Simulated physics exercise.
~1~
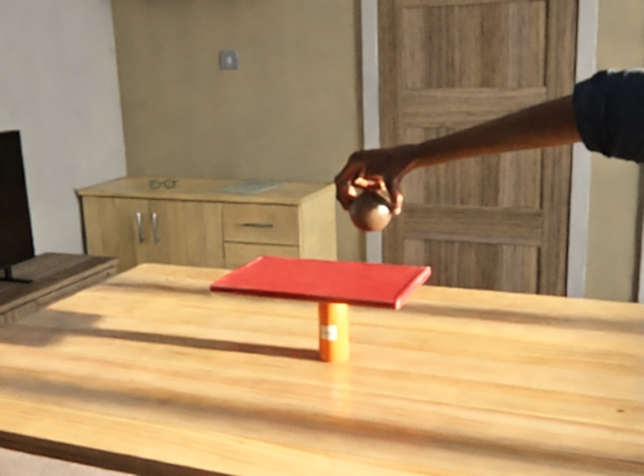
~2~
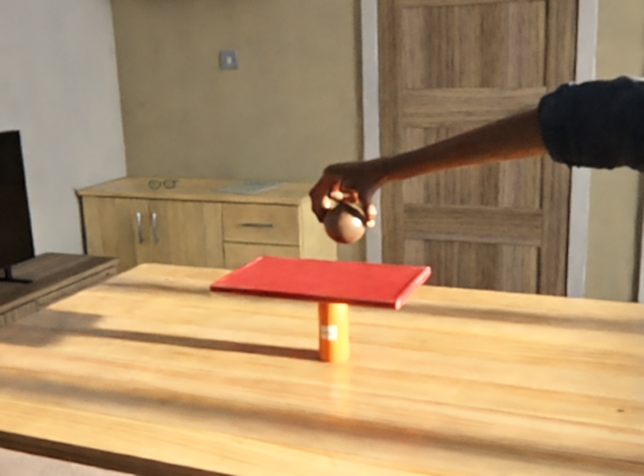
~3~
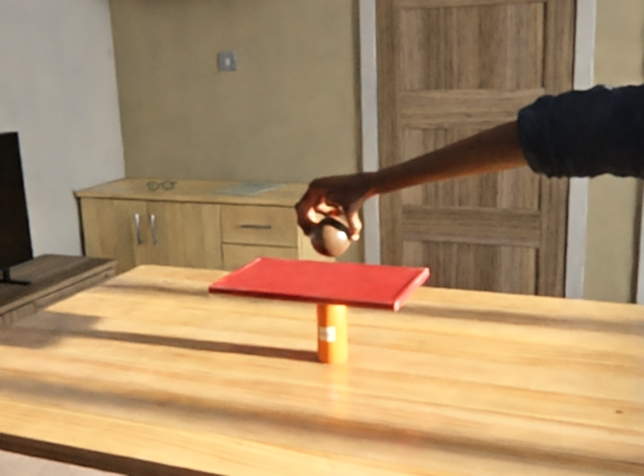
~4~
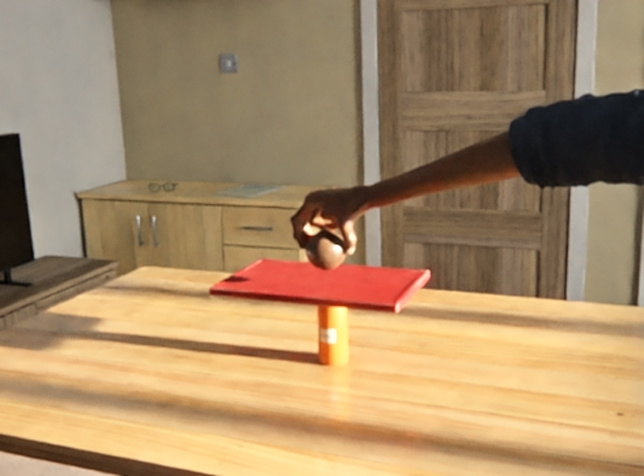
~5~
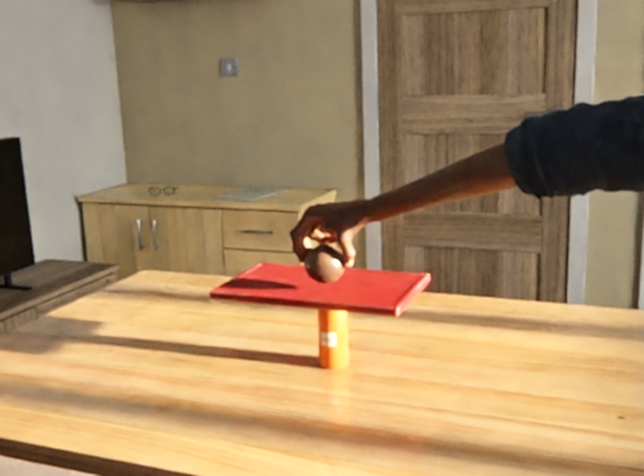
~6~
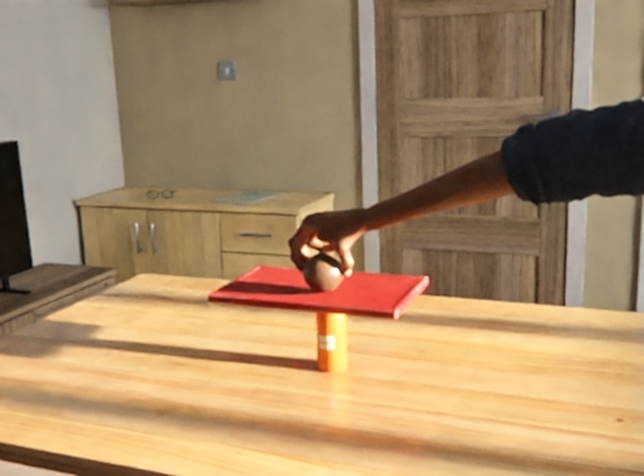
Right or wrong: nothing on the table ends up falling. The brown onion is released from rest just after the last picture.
Right.
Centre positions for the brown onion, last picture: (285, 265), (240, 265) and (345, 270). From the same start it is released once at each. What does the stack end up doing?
Try one: Collapse; try two: Collapse; try three: Stable.
Then, 0.20 s later than the last frame, all is still.
Then, 0.70 s later than the last frame, brown onion resting near (324, 273).
When it is over, all 3 as before. End places, in pixels of the last picture, brown onion near (323, 273). The stack keeps its balance.
